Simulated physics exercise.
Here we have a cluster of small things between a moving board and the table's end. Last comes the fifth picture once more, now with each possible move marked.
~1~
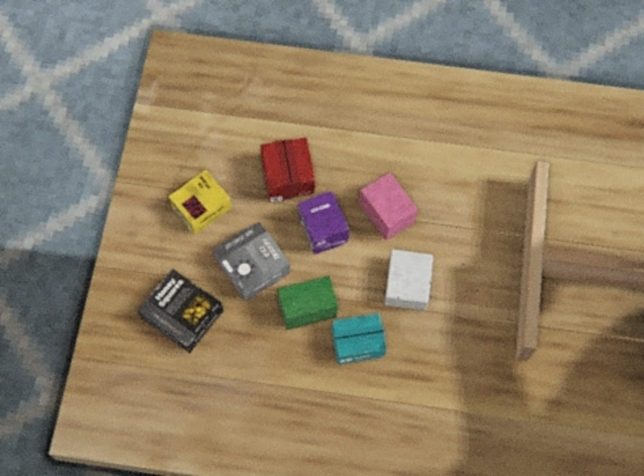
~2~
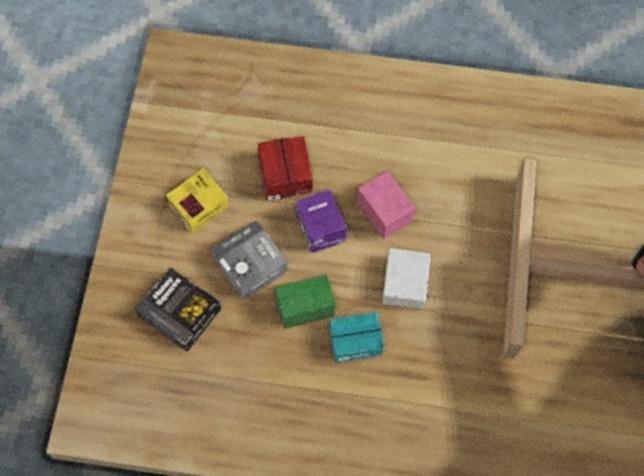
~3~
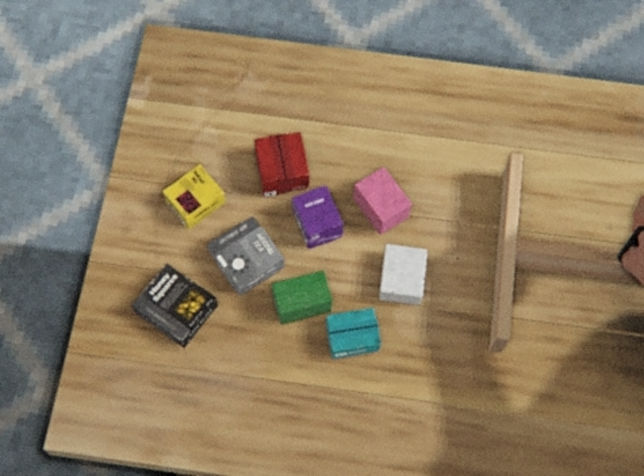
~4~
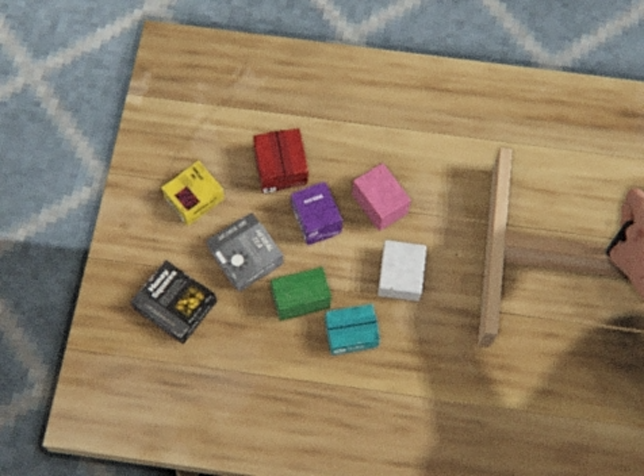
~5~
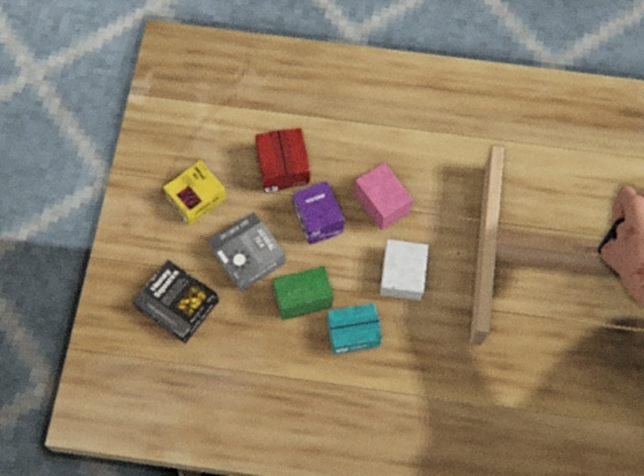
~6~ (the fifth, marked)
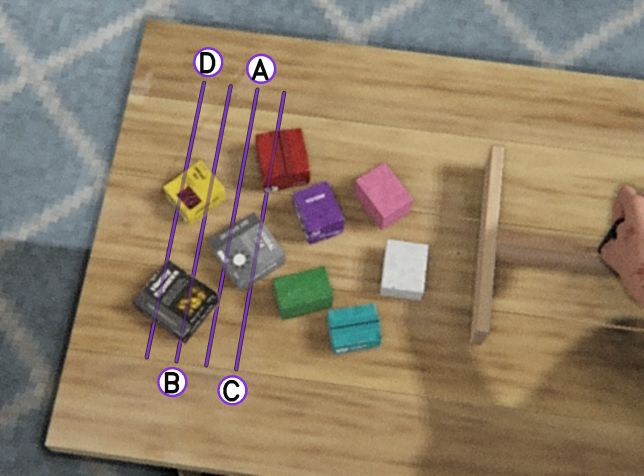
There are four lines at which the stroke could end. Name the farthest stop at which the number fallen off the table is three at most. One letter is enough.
At D, and not beyond.
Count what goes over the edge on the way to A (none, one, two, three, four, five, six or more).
In all, none.
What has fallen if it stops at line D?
The yellow packet.
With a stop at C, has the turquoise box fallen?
No.
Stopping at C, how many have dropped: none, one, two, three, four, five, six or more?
By then, none.
On the copy, A at (233, 220); B at (205, 216); C at (261, 224); D at (177, 213).
On D. First, board (376, 220); turquoise box (331, 329); green block (296, 295).
Then, board (263, 206); yellow packet (160, 191); grey packet (175, 246).
Finally, board (178, 195); yellow packet over the edge; grey packet (97, 241); one fallen.
By contrast, A is within the limit but short; B is within the limit but short; C is within the limit but short.
